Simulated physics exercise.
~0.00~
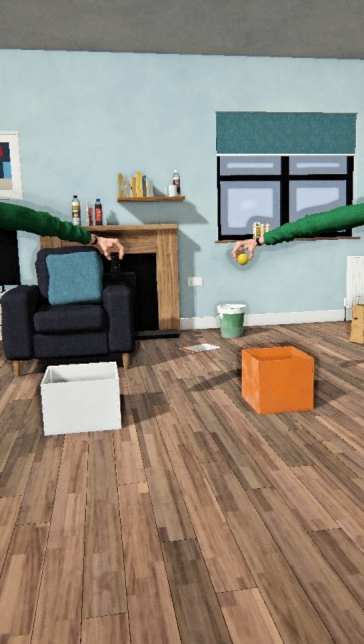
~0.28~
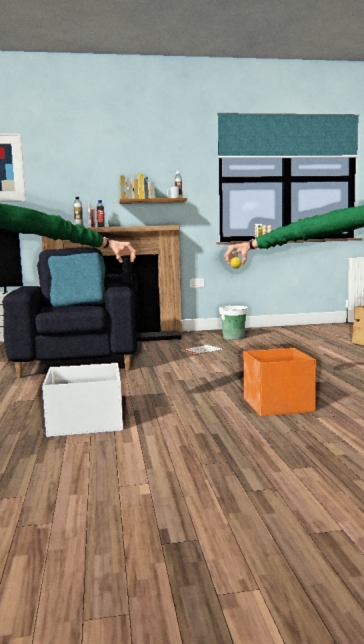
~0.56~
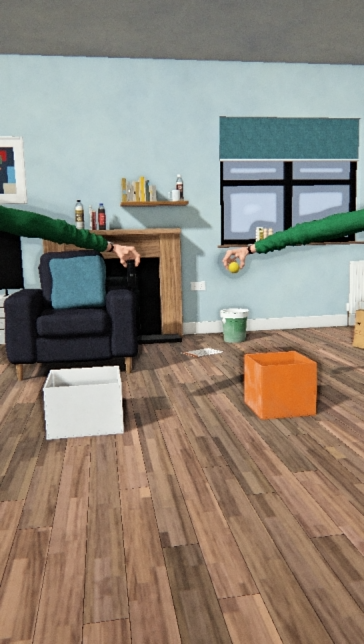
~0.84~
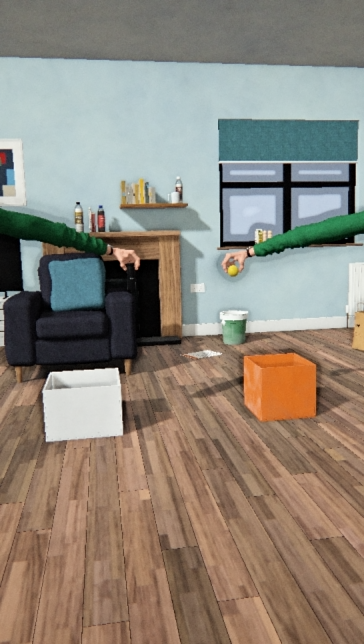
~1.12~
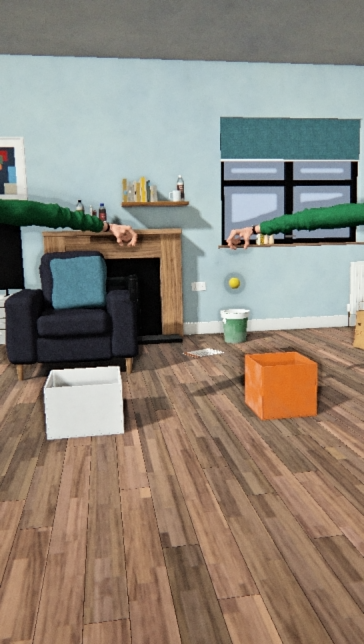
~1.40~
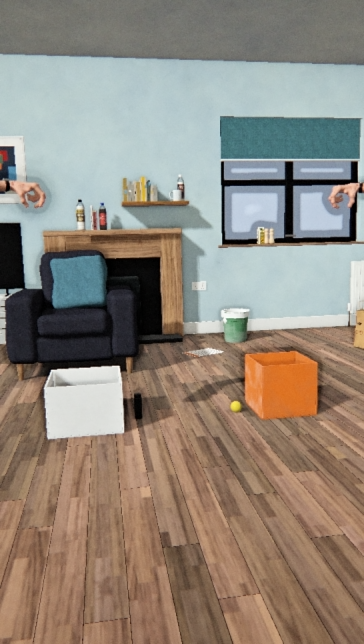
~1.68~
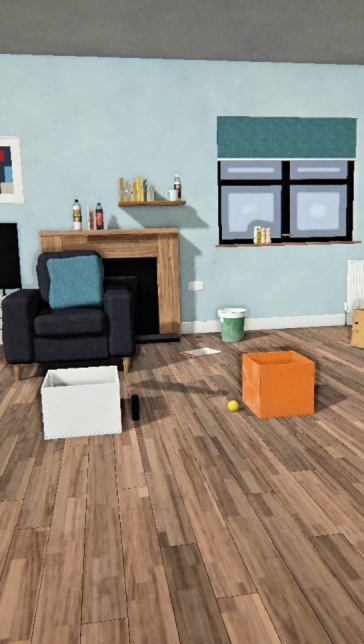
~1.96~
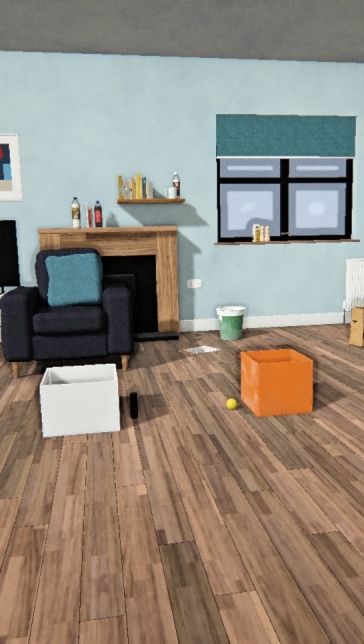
Two green-sleeved arms dropping a lemon and a black shaker, both landing on the wooden floor between white and orange crates.
